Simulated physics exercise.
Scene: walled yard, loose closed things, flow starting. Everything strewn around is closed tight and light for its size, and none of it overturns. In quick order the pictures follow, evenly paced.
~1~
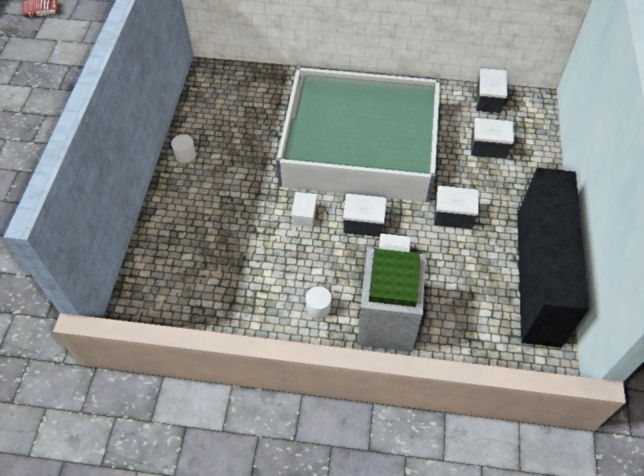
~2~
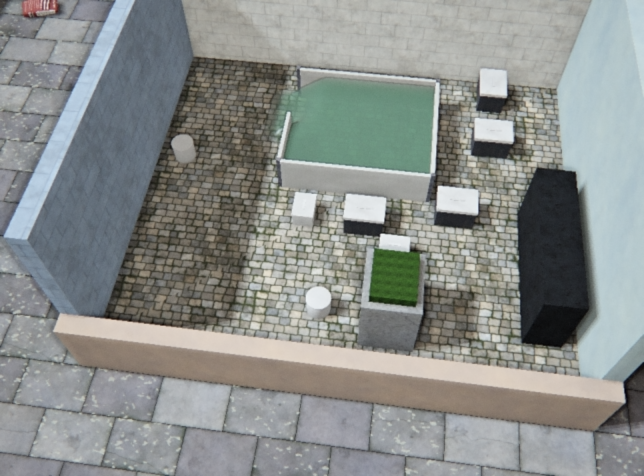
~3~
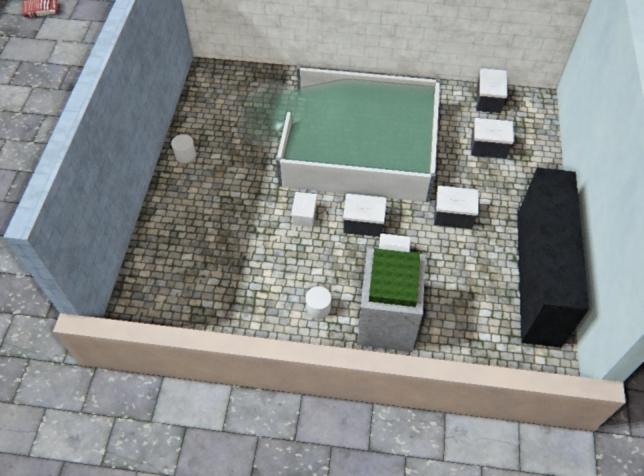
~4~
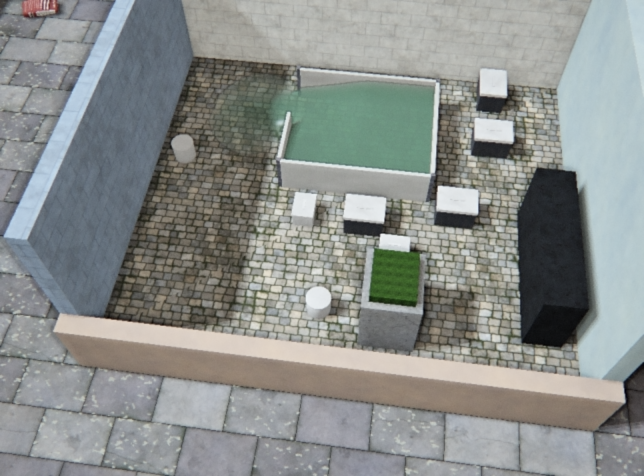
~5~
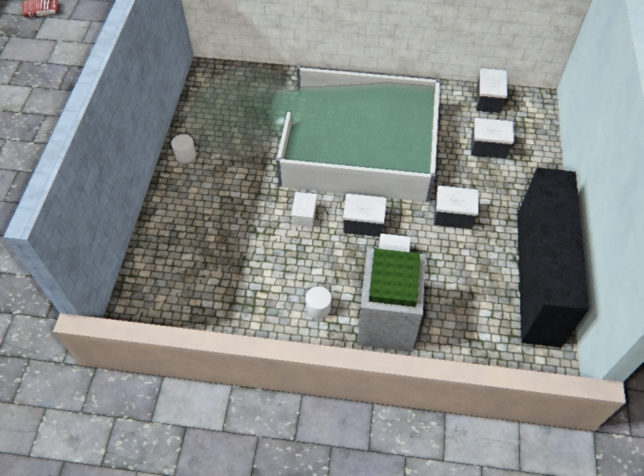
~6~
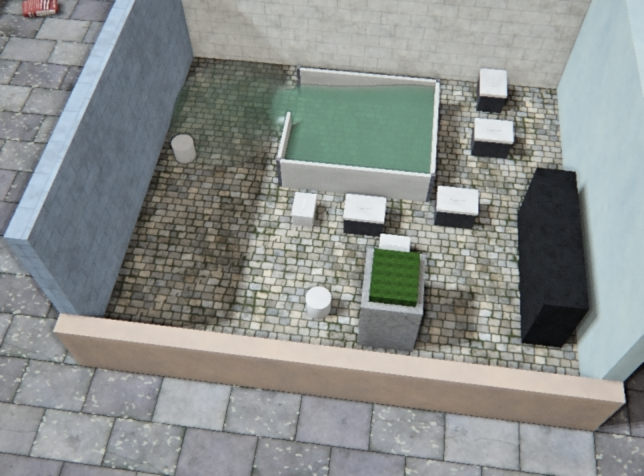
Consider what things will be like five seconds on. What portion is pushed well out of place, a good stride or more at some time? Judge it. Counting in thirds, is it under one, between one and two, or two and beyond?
In thirds: Under one.
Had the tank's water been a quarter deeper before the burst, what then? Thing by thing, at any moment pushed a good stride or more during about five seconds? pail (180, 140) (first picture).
For this item: Travelled that far.
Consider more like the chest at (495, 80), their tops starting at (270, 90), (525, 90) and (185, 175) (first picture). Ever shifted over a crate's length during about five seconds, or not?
Results - 1: Ends up far away; 2: Doesn't go far; 3: Ends up far away.
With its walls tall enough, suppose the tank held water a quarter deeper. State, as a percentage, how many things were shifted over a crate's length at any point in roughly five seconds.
Around 10 in a hundred.
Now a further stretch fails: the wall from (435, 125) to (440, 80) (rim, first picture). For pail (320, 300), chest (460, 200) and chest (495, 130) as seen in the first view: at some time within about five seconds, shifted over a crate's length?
One after another: Never gets that far, then goes the distance, then goes the distance.
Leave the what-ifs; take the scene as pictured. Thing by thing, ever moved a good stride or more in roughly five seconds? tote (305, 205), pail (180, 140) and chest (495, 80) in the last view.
One by one: Remained nearby; cleared the mark; remained nearby.
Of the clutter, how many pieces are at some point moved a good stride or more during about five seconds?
I make it 1 in total.
A moment on, 0 of 8 are well off their spots; 0 afloat.
Next, 1 of 8 are well off their spots; 0 afloat.
Later, 1 of 8 are well off their spots; 0 afloat.
In the end, 1 of 8 are well off their spots, and 1 have been at some point; 0 afloat.
